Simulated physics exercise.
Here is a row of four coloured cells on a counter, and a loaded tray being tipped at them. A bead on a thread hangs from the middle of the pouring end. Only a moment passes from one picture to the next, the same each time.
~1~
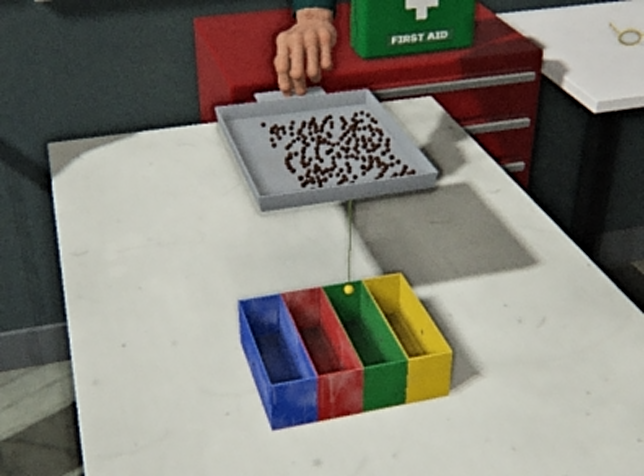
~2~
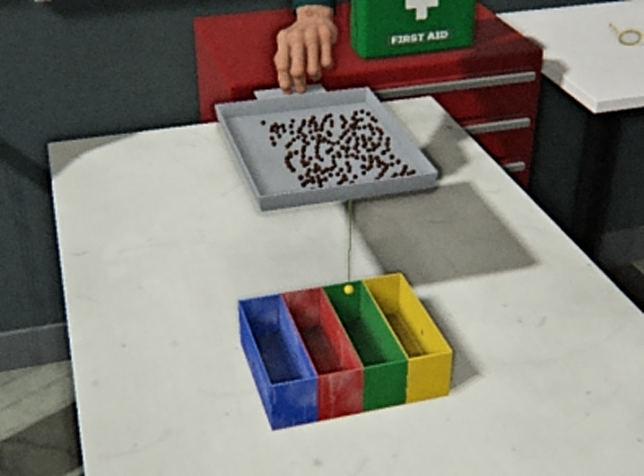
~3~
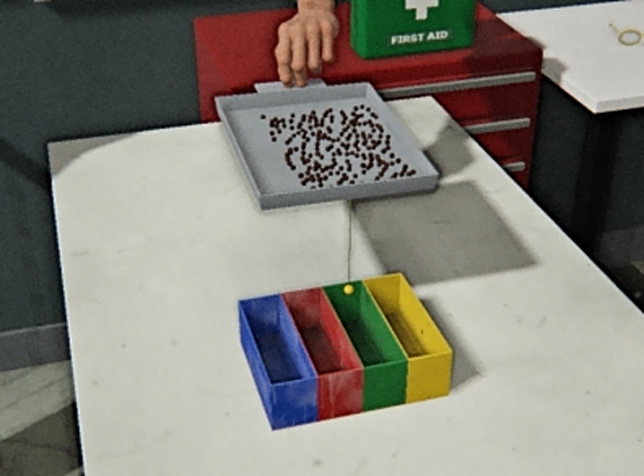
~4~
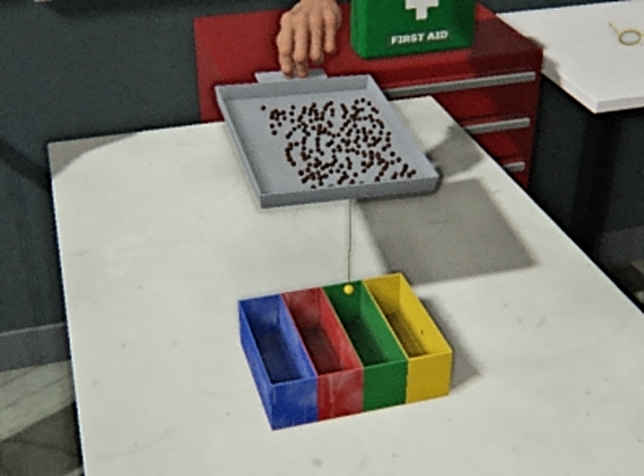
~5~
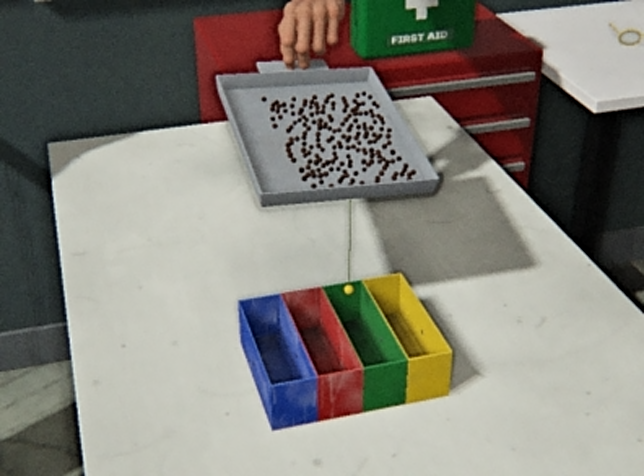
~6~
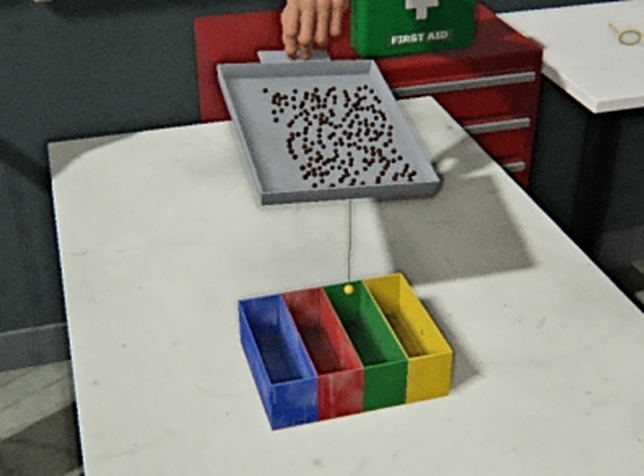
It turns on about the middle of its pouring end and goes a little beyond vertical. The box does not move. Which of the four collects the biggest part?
The yellow one ends fullest.
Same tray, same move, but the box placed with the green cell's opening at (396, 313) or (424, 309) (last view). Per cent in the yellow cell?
About 60 and 10 per cent.
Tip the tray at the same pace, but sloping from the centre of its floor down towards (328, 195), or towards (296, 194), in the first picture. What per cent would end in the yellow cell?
In turn 20 and 0 in a hundred.
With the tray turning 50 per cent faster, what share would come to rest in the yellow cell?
Close to 40 per cent.
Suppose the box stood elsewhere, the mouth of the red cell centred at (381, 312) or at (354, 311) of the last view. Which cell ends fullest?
One: Green. Two: Yellow.
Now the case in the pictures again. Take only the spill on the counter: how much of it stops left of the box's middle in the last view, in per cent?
Roughly 0 in a hundred.
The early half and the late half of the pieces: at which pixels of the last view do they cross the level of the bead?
Early half (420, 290), late half (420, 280).
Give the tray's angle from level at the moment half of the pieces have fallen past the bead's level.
At about 110°.
Shortly afterwards, tray tipped steeply; all but a few on the tray; only a few falling or outside the box.
Next, tray tipped right over; all but a few on the tray; a little falling or outside the box.
Some moments later, tray tipped past a quarter turn; near a third in the yellow cell; a little in the green cell; near half falling or outside the box.
In the end, tray tipped past a quarter turn; near a third in the yellow cell; a little in the green cell; none at all in the blue cell; none at all in the red cell; near half outside the box.
